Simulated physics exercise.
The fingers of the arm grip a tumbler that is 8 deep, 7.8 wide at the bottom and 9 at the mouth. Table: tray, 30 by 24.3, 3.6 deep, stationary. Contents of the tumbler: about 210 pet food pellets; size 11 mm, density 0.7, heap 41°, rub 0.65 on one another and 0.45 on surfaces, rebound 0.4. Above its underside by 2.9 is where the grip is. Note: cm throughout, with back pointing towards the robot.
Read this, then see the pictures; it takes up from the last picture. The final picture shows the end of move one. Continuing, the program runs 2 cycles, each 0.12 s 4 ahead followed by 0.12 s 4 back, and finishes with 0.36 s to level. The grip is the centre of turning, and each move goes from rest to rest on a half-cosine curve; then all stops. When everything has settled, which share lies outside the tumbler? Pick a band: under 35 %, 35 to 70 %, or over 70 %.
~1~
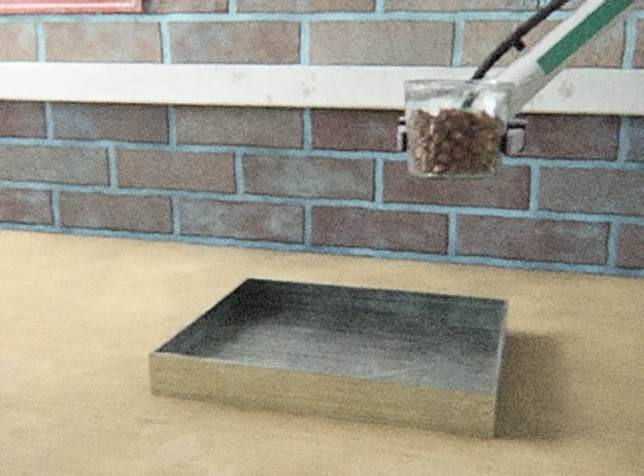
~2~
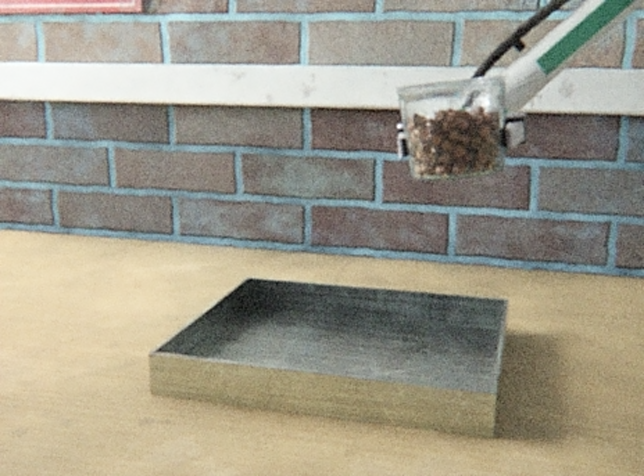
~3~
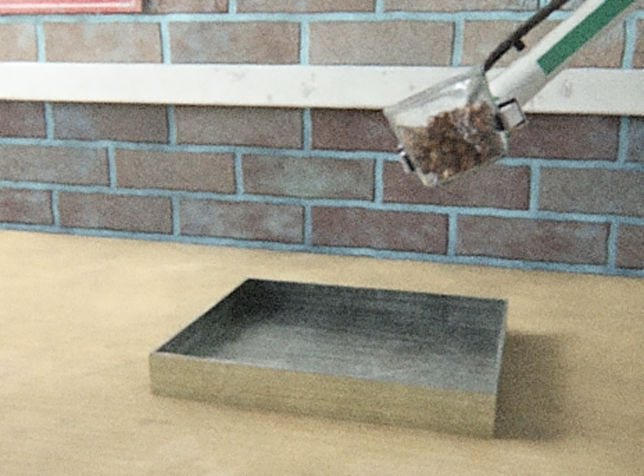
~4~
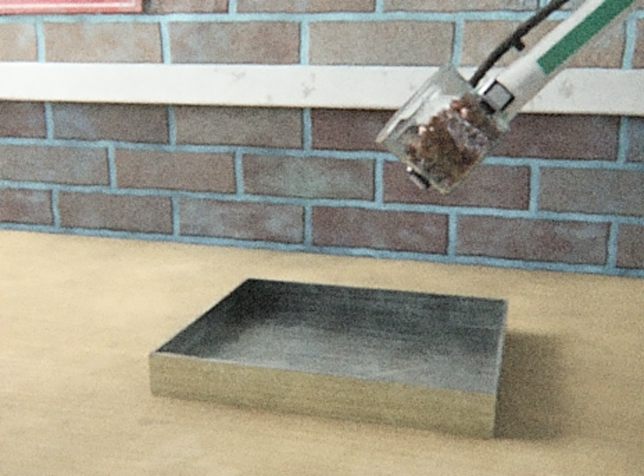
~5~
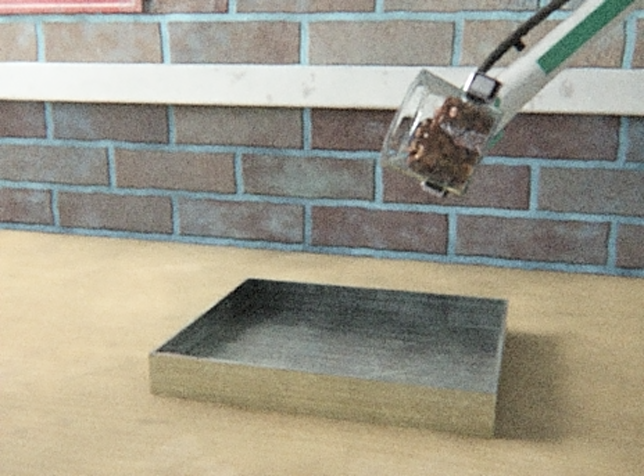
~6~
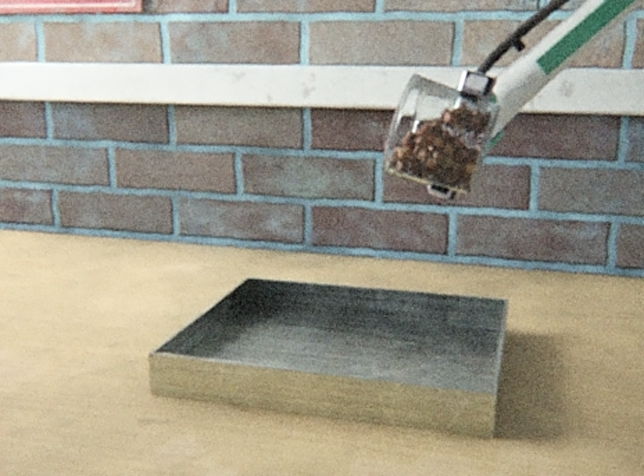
35 to 70 %.
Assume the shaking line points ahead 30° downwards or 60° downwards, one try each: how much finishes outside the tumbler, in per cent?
Try one gives about 25 in a hundred, try two about 5 in a hundred.
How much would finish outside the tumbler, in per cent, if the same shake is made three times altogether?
Result: Approximately 65 per cent.
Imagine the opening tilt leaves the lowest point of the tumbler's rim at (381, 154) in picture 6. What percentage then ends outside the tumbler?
My estimate is some 25 per cent.
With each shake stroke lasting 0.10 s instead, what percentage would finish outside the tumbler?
About 65 per cent, then.
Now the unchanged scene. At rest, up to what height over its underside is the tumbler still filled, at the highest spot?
Height at rest: About 6.0 centimetres.
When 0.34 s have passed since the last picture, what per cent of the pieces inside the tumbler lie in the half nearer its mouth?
Roughly 45 %.
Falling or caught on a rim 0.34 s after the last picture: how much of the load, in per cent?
It amounts to roughly 12 in a hundred.
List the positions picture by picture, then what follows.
The tumbler middle at (456, 130), level; upper third of the load around (455, 121), from x 415 to 495, top at y 110; 206 in the tumbler, in the first picture.
The tumbler middle at (454, 130), tilted 7° forward; upper third of the load around (458, 121), from x 410 to 495, top at y 105, in the second picture.
The tumbler middle at (450, 131), tilted 26° forward; upper third of the load around (461, 122), from x 410 to 495, top at y 100, in the third picture.
The tumbler middle at (446, 134), tilted 49° forward; upper third of the load around (459, 121), from x 410 to 495, top at y 95, in the fourth picture.
The tumbler middle at (444, 137), tilted 68° forward; upper third of the load around (457, 121), from x 410 to 490, top at y 100, in the fifth picture.
The tumbler middle at (444, 138), tilted 75° forward; upper third of the load around (459, 129), from x 390 to 485, top at y 110; 206 in the tumbler, in the sixth picture.
Then, 0.34 s on, tilted 75° forward, highest piece 24 above the table; 146 in the tumbler, 36 in the tray, 24 in flight or on a rim.
Then, 0.67 s on, tilted 34° forward, highest piece 25 above the table; 104 in the tray, 101 in the tumbler, 1 in flight or on a rim.
Then, 1.04 s on, level, highest piece 26 above the table; 106 in the tray, 100 in the tumbler.
Then, 2.09 s on, level, highest piece 26 above the table; 106 in the tray, 100 in the tumbler.
In the end, 106 in the tray, 100 in the tumbler. That is 51 % outside the tumbler.
